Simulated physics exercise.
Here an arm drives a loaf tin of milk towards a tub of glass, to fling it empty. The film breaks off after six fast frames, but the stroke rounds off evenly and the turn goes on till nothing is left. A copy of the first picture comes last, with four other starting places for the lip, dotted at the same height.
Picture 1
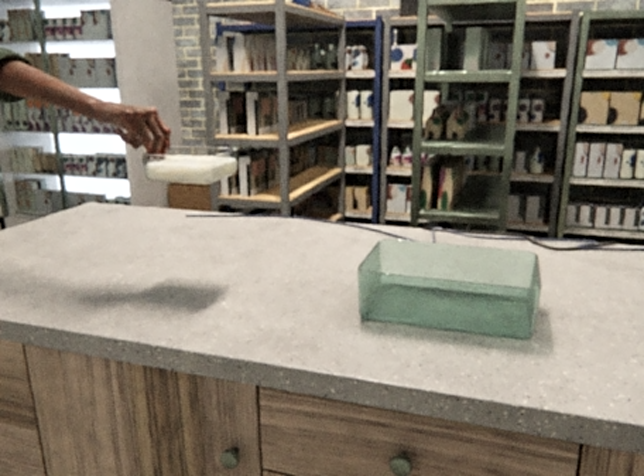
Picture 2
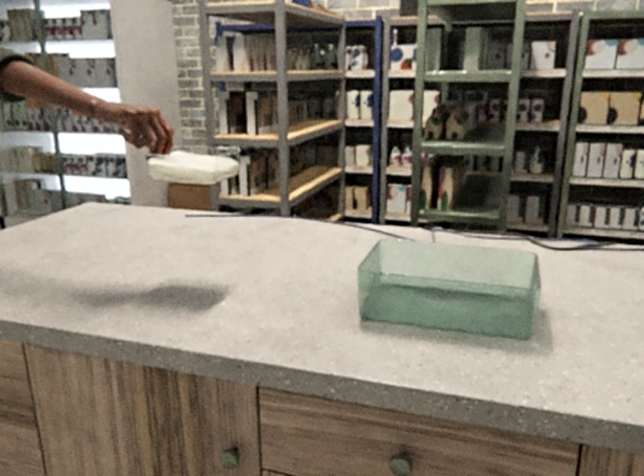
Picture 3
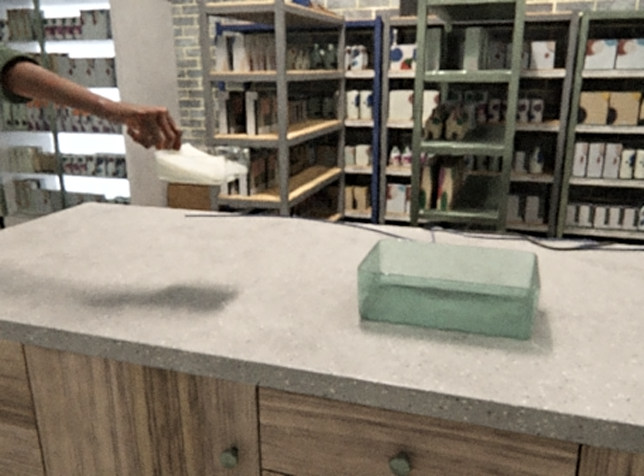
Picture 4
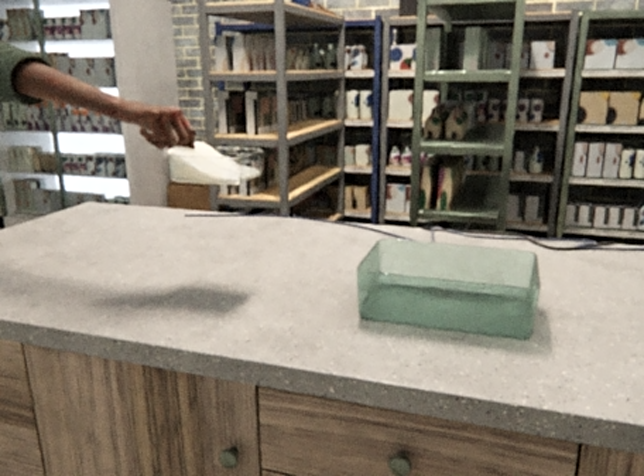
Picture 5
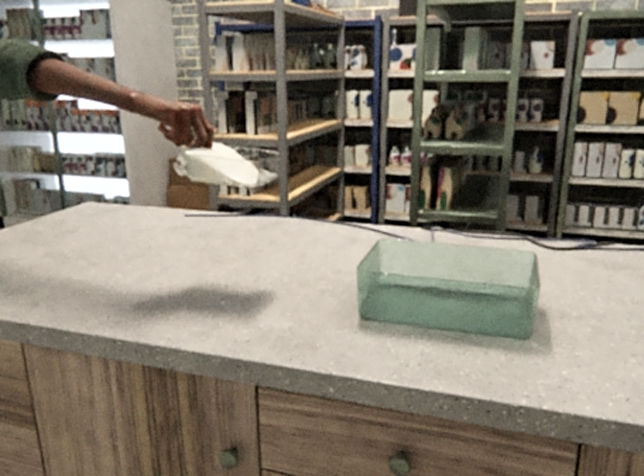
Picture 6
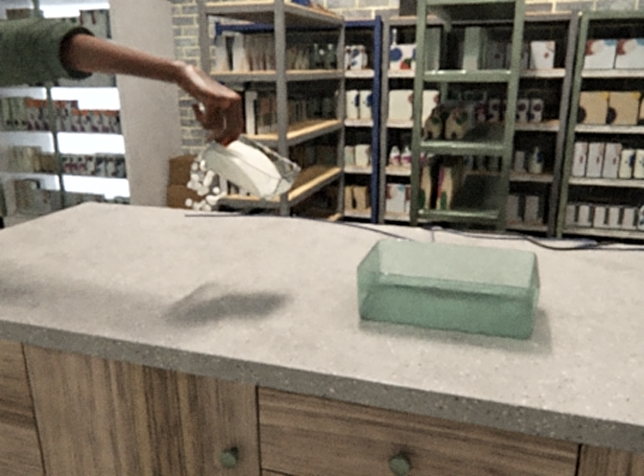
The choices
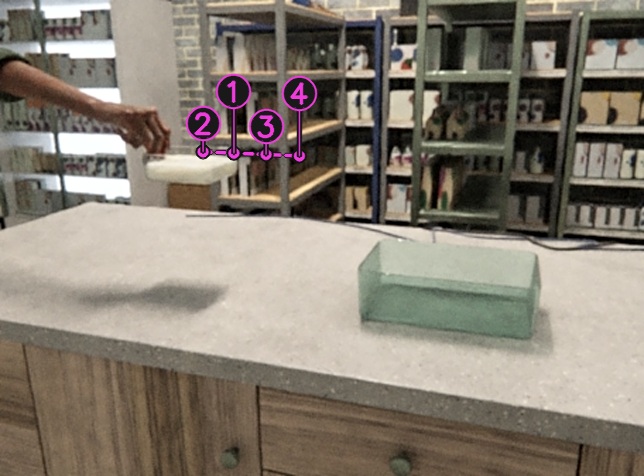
In a shop or storeroom with shelves of boxed goods and a brick wall behind, a still camera looks slightly down on a speckled grey counter with wooden drawers below. A green glass tub sits right of centre, while at left a dark-sleeved arm holds a pale, shallow container of white milk above the counter. The hand moves the container gradually rightward, milk slops over its rim, and then it tilts as white drops scatter beneath.
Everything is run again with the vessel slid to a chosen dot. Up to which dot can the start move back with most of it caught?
That is dot 3.
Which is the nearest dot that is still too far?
That would be 1.
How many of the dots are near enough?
Two of the four.
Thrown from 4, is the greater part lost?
No, not at all.
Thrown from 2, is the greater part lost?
Yes, that goes wrong.
On the marked copy, 1 at (233, 153); 2 at (203, 151); 3 at (266, 154); 4 at (299, 155).
With 1, about 26 % lands in the tub, 68 % falls short and 6 % goes beside or beyond.
With 2, about 3 % lands in the tub, 95 % falls short.
With 3, about 71 % lands in the tub, 23 % falls short and 6 % goes beside or beyond.
With 4, about 83 % lands in the tub, 9 % falls short and 8 % goes beside or beyond.
